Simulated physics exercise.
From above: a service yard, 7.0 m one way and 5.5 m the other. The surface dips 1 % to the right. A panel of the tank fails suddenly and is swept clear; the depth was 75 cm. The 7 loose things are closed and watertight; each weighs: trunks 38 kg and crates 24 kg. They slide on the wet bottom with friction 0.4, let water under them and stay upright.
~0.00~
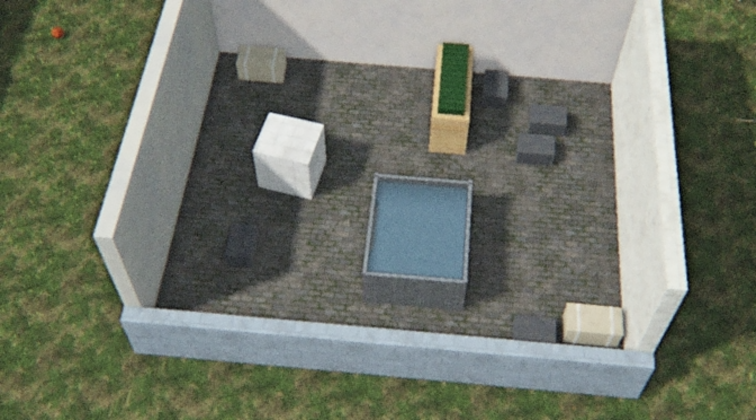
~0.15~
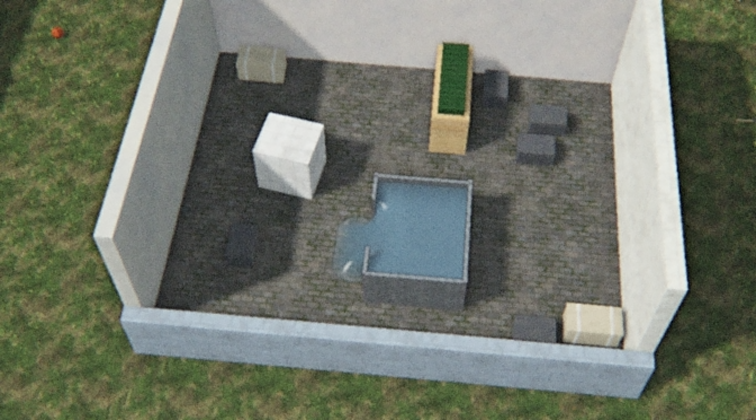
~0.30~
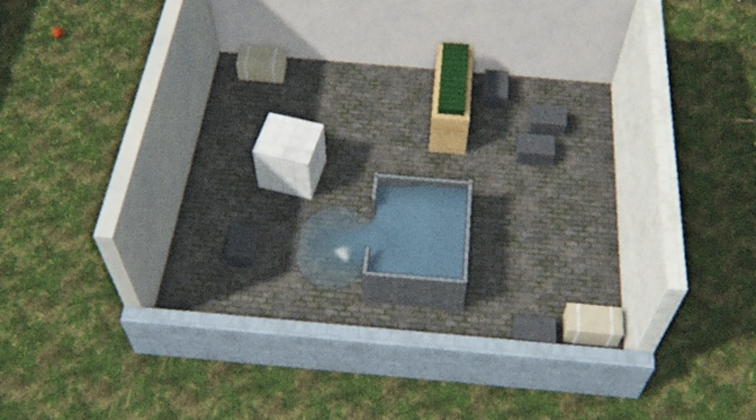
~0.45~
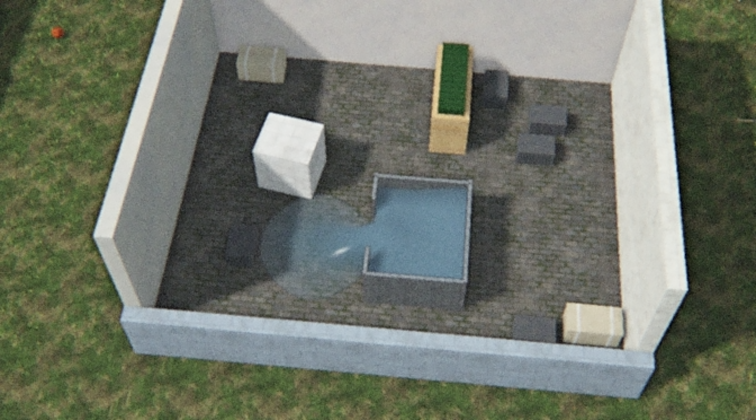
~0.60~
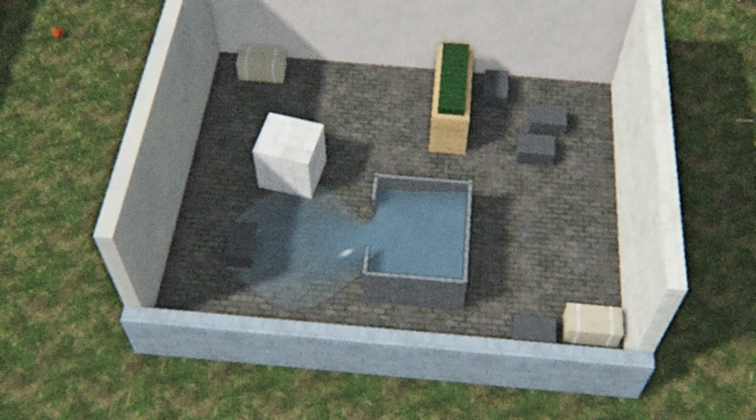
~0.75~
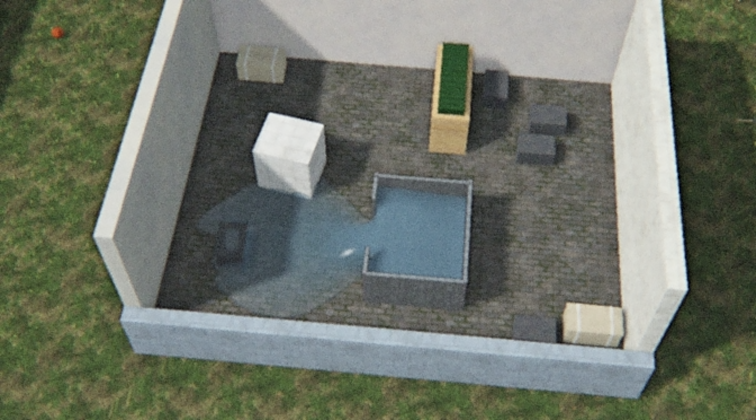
In a walled, paved yard seen from above, a square tank stands full of blue water among scattered boxes and a planter. Part of its left side opens, and water pours out, fanning leftward across the paving. The spreading sheet surrounds a dark box, which shifts slightly left.
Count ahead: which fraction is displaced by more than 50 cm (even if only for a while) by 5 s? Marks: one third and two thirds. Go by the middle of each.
That comes to less than a third.
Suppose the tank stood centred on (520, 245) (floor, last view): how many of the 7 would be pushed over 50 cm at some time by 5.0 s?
Then 1.
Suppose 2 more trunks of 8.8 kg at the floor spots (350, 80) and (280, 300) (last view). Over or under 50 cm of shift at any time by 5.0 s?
In turn: Past it, over.
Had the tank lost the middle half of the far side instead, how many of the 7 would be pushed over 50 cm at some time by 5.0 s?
Then 3.
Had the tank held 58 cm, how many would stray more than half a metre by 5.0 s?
Then 1.
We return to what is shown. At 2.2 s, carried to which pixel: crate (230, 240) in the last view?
Near (182, 246).
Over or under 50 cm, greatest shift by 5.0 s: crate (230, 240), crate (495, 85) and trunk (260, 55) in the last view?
In turn: Past it, less, past it.
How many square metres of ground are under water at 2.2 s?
About 15 m2.
After 1.1 s 1 of 7 are over 50 cm from their spots; 0 afloat.
After 2.2 s 1 of 7 are over 50 cm from their spots; 1 afloat.
After 3.5 s 1 of 7 are over 50 cm from their spots; 1 afloat.
After 5.0 s 2 of 7 are over 50 cm from their spots, and 2 have been at some point; 1 afloat.
